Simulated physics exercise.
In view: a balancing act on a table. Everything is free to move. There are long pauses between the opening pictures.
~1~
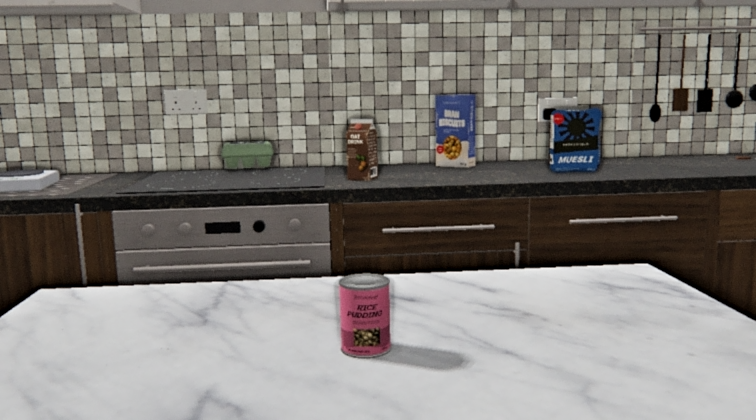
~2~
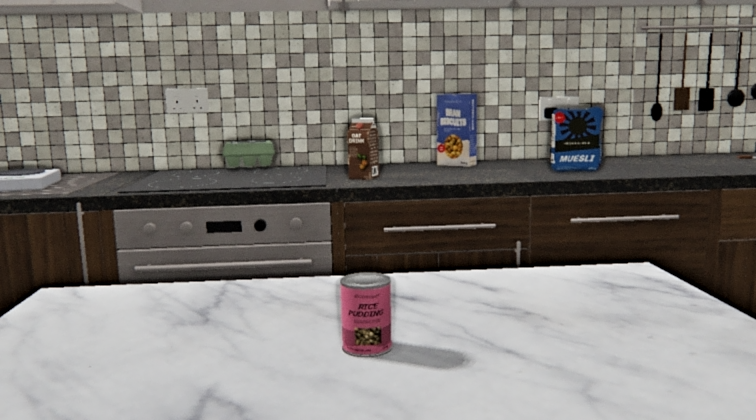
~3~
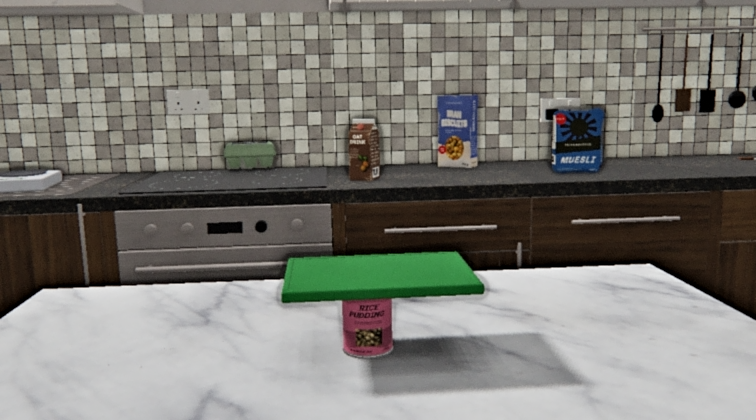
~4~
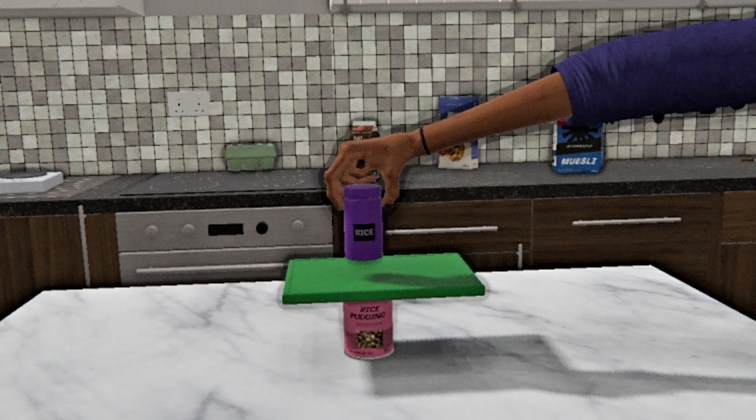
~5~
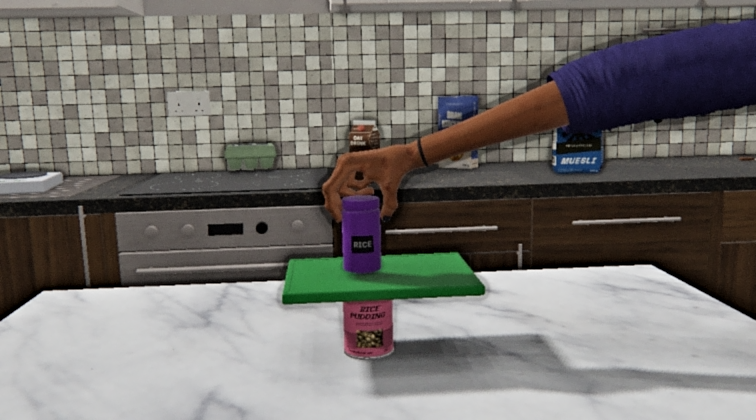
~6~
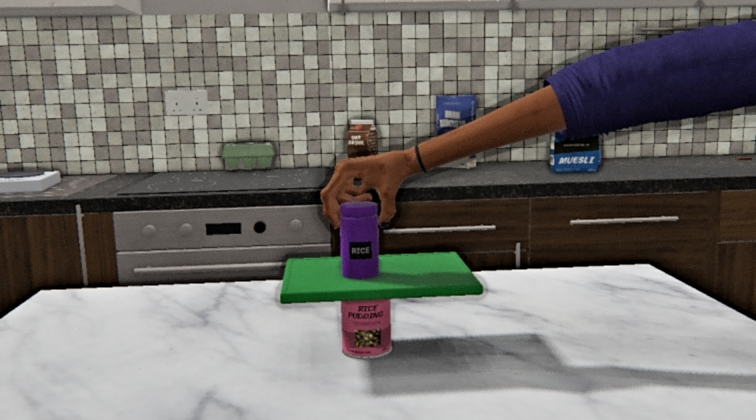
On a kitchen table, a green board appears atop a pink tin and a hand lowers a purple jar onto it.
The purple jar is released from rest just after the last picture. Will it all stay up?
The stack stays up.
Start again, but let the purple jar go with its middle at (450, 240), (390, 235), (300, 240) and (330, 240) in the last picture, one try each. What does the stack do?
In the first case it gives way; in the second case it stays up; in the third case it keeps its balance; in the fourth case it keeps its balance.
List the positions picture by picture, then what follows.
In the first picture, the last thing is not in view yet; pink tin (365, 315).
In the second picture, the last thing is not in view yet; pink tin (366, 314).
In the third picture, the last thing is not in view yet; pink tin (367, 315).
The fourth picture shows coming down; purple jar (363, 222); pink tin (368, 317).
The fifth picture shows coming down; purple jar (361, 234); pink tin (368, 316).
The sixth picture shows set down, still held; purple jar (360, 240); pink tin (366, 316).
Then, 0.20 s after the last picture, nothing has stirred.
Then, 0.40 s after the last picture, purple jar resting near (360, 240).
At rest, all 3 in place. Seen from the same camera at the end, purple jar near (360, 240). The stack keeps its balance.
